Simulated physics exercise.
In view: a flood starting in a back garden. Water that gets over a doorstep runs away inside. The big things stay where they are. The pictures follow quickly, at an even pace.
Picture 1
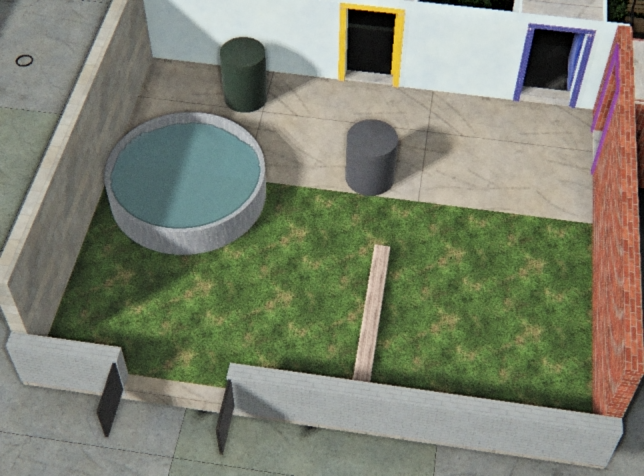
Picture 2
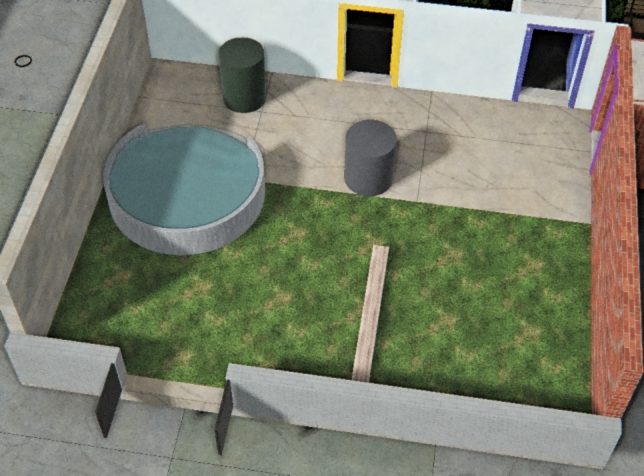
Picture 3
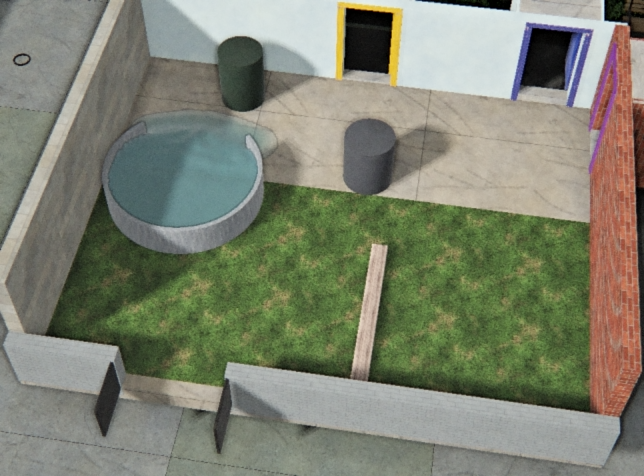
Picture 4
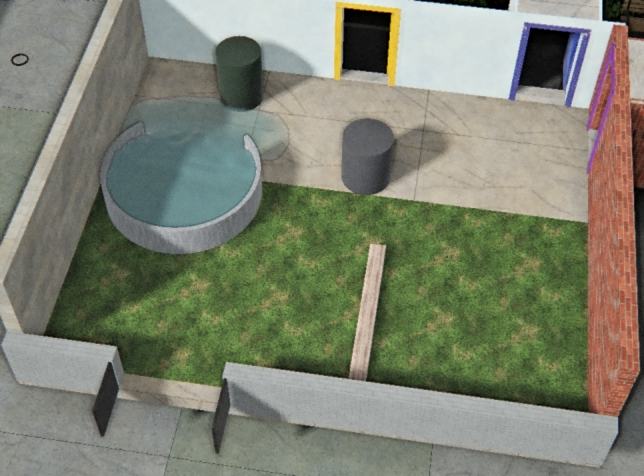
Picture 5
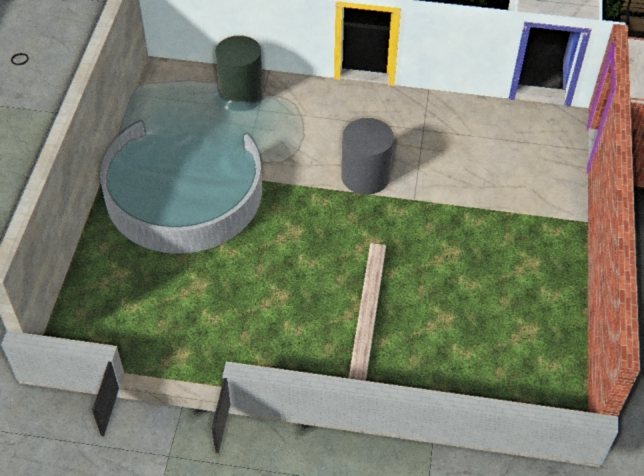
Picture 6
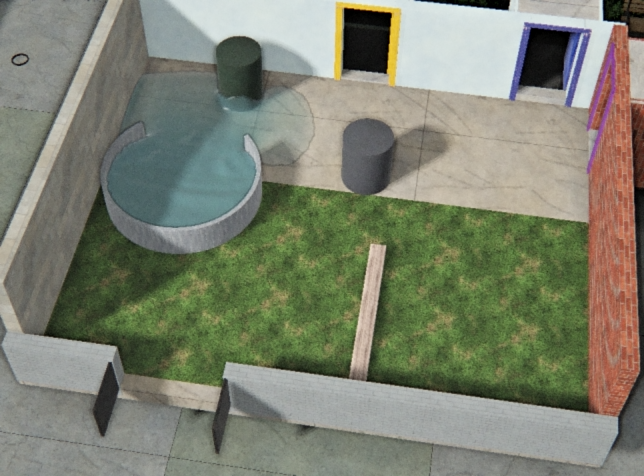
In the video, a round pool stands whole and still in a walled garden with grass and paving, then its far side opens and water pours out, spreading across the paving and around the base of a dark green cylinder.
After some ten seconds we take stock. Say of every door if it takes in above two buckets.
One by one: The yellow door floods; the blue door holds within the limit; the purple door floods.
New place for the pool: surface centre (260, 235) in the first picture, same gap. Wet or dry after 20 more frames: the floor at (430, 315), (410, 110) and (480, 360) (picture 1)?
In turn: Dry, awash, free of water.
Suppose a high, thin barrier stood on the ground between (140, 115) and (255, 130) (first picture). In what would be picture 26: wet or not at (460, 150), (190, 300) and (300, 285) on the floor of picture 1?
One after the other: Under water, free of water, clear.
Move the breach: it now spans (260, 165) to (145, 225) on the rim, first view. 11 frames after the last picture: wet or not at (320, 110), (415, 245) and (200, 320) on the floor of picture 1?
In that order: Clear, covered, flooded.
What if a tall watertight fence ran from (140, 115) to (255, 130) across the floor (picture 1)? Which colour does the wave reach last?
Last comes the purple door.
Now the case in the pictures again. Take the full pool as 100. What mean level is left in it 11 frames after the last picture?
About 46 per cent.
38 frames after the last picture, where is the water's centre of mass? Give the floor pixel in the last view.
I would point to (291, 154).
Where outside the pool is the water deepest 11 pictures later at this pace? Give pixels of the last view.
At about (170, 82).
A moment on, water covers 15 % of the floor; the yellow door wet at the sill, nothing in, the blue door not reached, the purple door not reached.
Next, water covers 20 % of the floor; the yellow door under two buckets in, the blue door not reached, the purple door not reached.
Then, water covers 30 % of the floor; the yellow door over two buckets in, the blue door wet at the sill, nothing in, the purple door not reached.
Later, water covers 50 % of the floor; the yellow door over two buckets in, the blue door wet at the sill, nothing in, the purple door over two buckets in.
In the end, water covers 75 % of the floor; the yellow door over two buckets in, the blue door wet at the sill, nothing in, the purple door far over two buckets in.
